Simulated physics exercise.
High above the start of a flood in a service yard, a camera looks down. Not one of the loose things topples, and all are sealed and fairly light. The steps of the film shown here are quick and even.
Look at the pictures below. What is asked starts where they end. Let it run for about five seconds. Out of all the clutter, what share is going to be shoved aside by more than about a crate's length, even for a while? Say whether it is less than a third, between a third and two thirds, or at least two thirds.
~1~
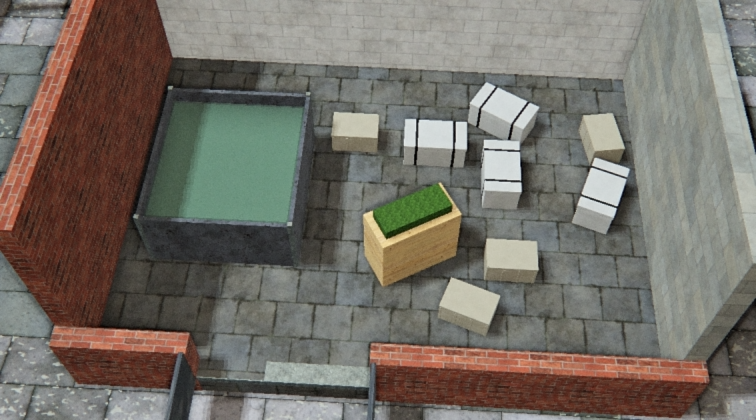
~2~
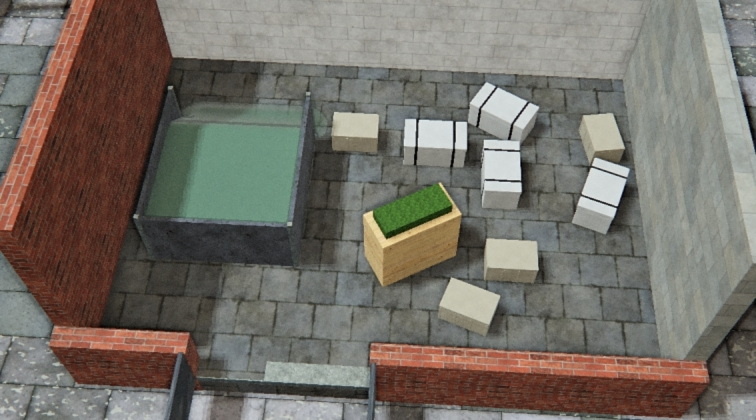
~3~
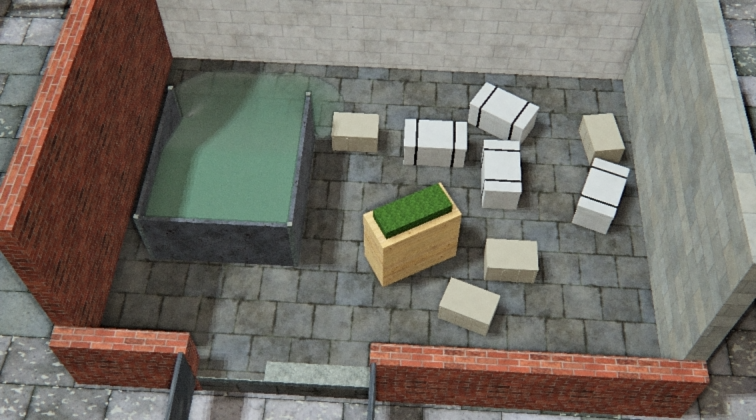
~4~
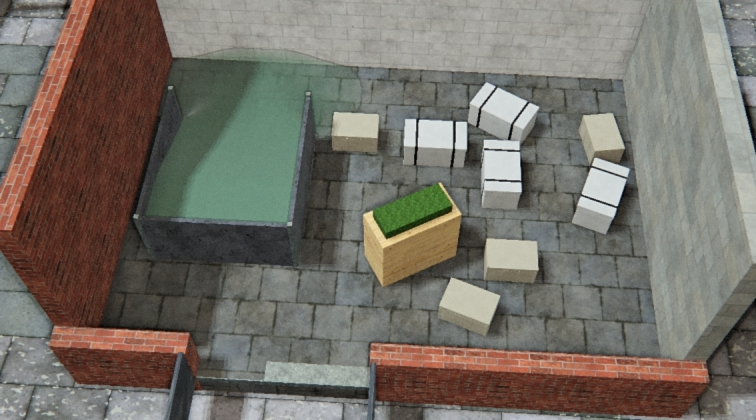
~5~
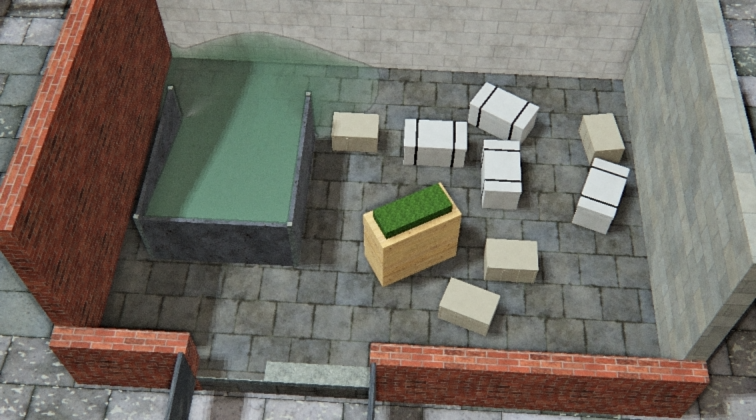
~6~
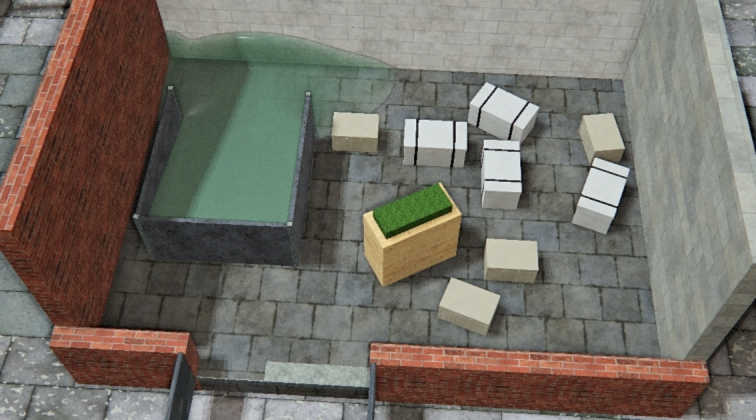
It is at least two thirds.
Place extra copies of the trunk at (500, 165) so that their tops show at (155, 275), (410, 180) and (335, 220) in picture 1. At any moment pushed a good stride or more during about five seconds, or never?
In turn: Yes, short of that, never so far.
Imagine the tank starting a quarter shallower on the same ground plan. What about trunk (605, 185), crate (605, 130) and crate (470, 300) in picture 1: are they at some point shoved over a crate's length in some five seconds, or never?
Respectively, gets that far, gets that far, never gets that far.
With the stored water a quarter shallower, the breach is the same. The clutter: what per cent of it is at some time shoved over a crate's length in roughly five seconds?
About 80 per cent.
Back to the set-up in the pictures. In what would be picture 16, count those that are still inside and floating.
The total here is 0.
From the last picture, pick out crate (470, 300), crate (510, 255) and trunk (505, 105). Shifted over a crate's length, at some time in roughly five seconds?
Tally in given order: Less than that / less than that / the full distance.
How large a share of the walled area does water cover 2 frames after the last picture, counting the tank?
25 in a hundred, roughly.
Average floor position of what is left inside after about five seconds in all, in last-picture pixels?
About (512, 250).
A moment on, 0 of 8 are well off their spots; 0 afloat.
Next, 0 of 8 are well off their spots; 0 afloat.
Later, 5 of 8 are well off their spots; 2 afloat.
In the end, 6 of 8 are well off their spots, and 6 have been at some point; 4 afloat.
